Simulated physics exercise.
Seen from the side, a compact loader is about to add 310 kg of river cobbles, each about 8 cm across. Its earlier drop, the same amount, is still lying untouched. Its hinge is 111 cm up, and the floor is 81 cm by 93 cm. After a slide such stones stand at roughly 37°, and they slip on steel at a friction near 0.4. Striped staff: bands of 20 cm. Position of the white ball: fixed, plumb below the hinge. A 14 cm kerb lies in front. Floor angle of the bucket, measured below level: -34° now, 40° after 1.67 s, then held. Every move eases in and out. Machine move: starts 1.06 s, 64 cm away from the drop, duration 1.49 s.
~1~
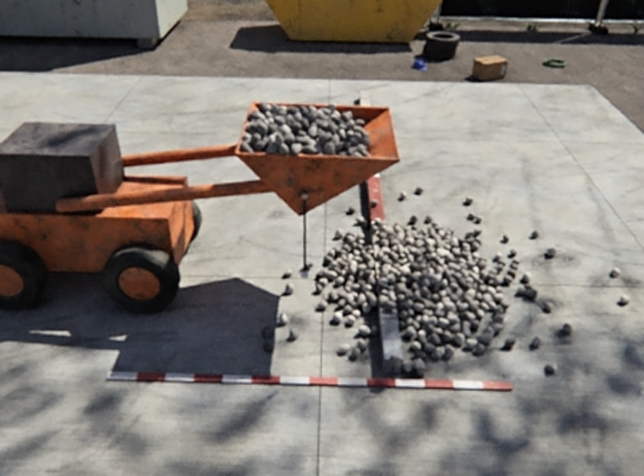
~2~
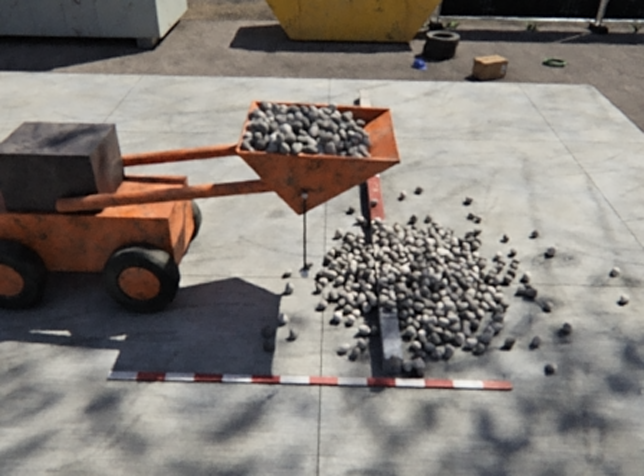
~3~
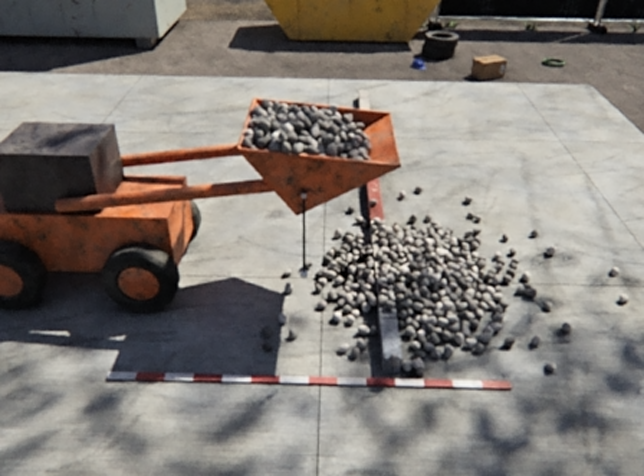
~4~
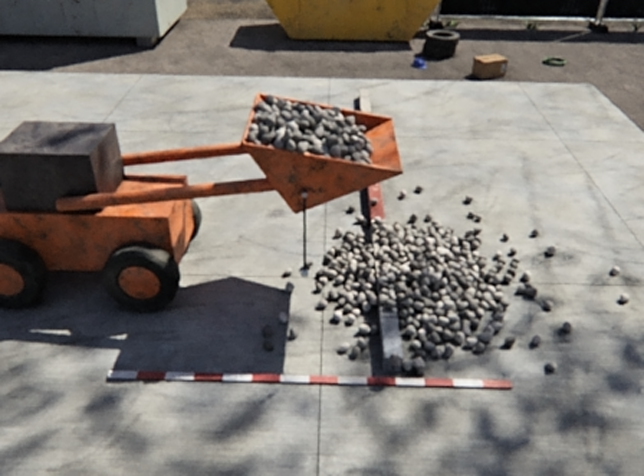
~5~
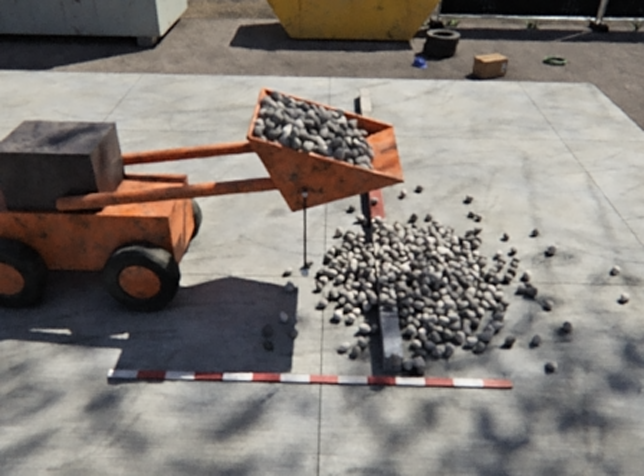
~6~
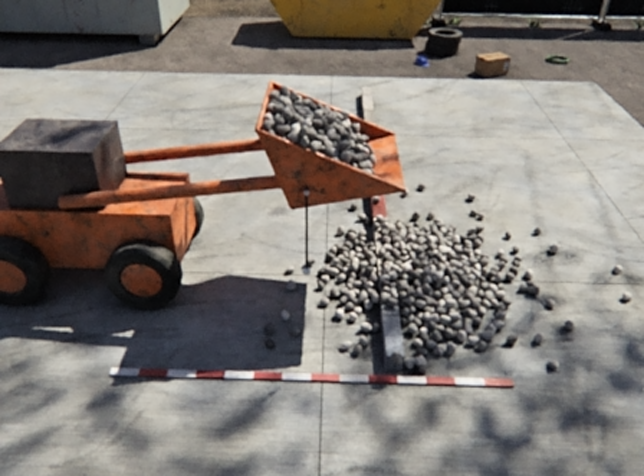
The orange loader's bucket, full of grey stones, tilted slowly and slightly forward, its front lip sinking a little above the scattered pile, while the loader's wheels and the stones on the ground stayed still.
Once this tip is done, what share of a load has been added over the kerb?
About 33 per cent.
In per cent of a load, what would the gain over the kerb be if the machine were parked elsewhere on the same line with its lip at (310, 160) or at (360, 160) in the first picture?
0 % and 5 %.
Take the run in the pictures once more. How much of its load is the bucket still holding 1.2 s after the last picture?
Roughly 10 per cent is still inside.
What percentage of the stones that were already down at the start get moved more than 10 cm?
Roughly 5 % of them.
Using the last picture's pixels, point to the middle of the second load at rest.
They come to rest centred about (368, 265).
Then, 0.6 s after the last picture the floor is at 28°; in per cent of one load, 92 in the bucket, 30 on this side of the kerb, 78 over the kerb; the foremost stones are at (579, 284).
Then, 1.2 s after the last picture the floor is at 40°; in per cent of one load, 12 in the bucket, 82 on this side of the kerb, 106 over the kerb; the foremost stones are at (579, 284).
Then, 2.4 s after the last picture the floor is at 40°; in per cent of one load, 0 in the bucket, 91 on this side of the kerb, 109 over the kerb; the foremost stones are at (579, 284).
Then, 4.8 s after the last picture the floor is at 40°; in per cent of one load, 0 in the bucket, 91 on this side of the kerb, 109 over the kerb; the foremost stones are at (579, 284). Net gain over the kerb, 33.
